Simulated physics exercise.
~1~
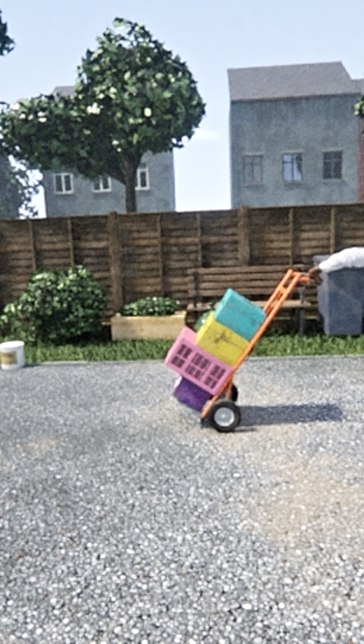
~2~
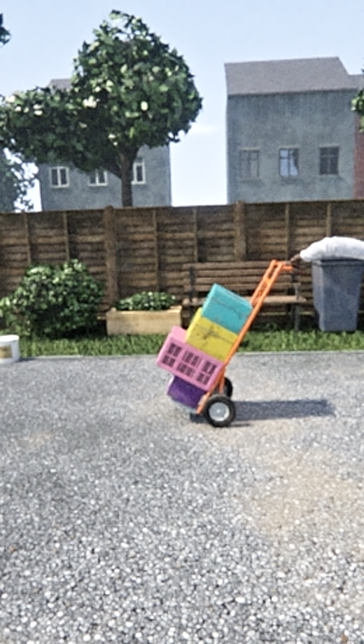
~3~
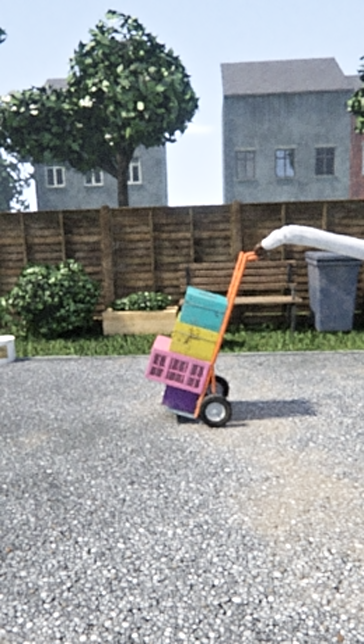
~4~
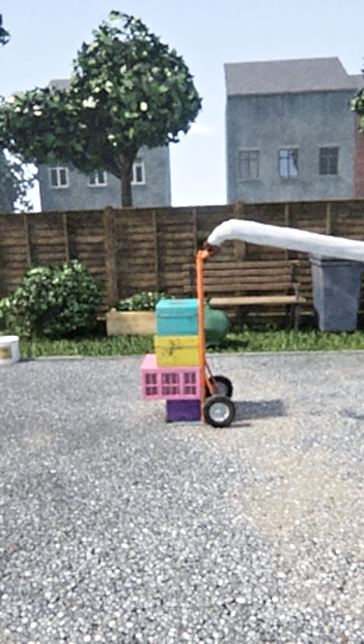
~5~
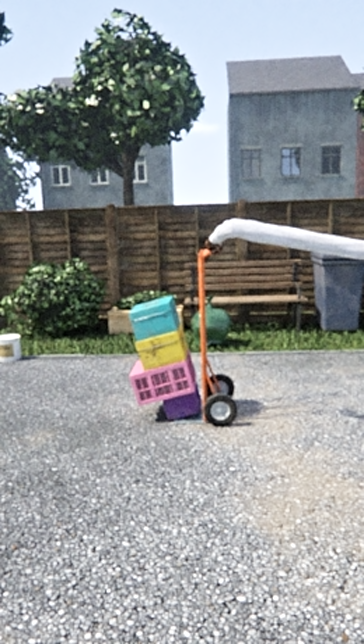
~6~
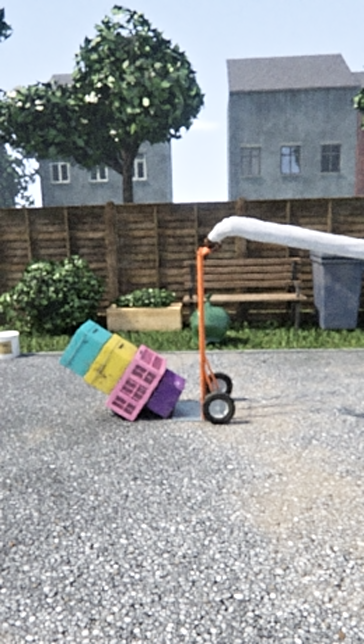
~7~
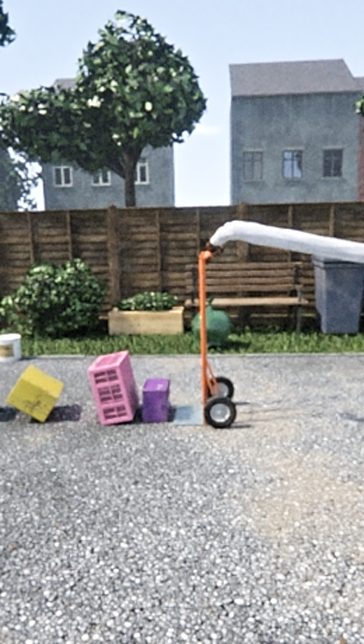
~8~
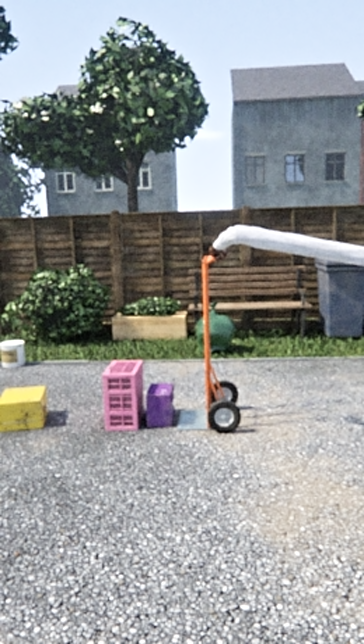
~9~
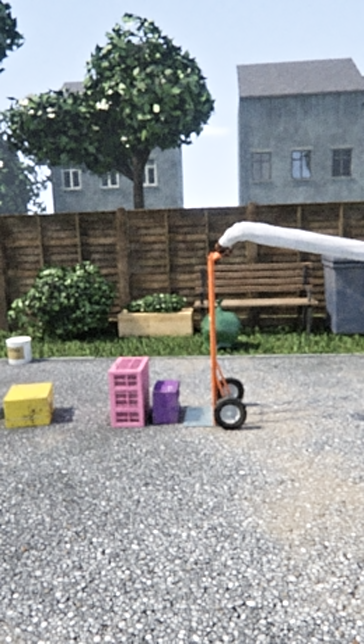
A pale arm swings the orange hand truck upright, and its colourful boxes topple left.
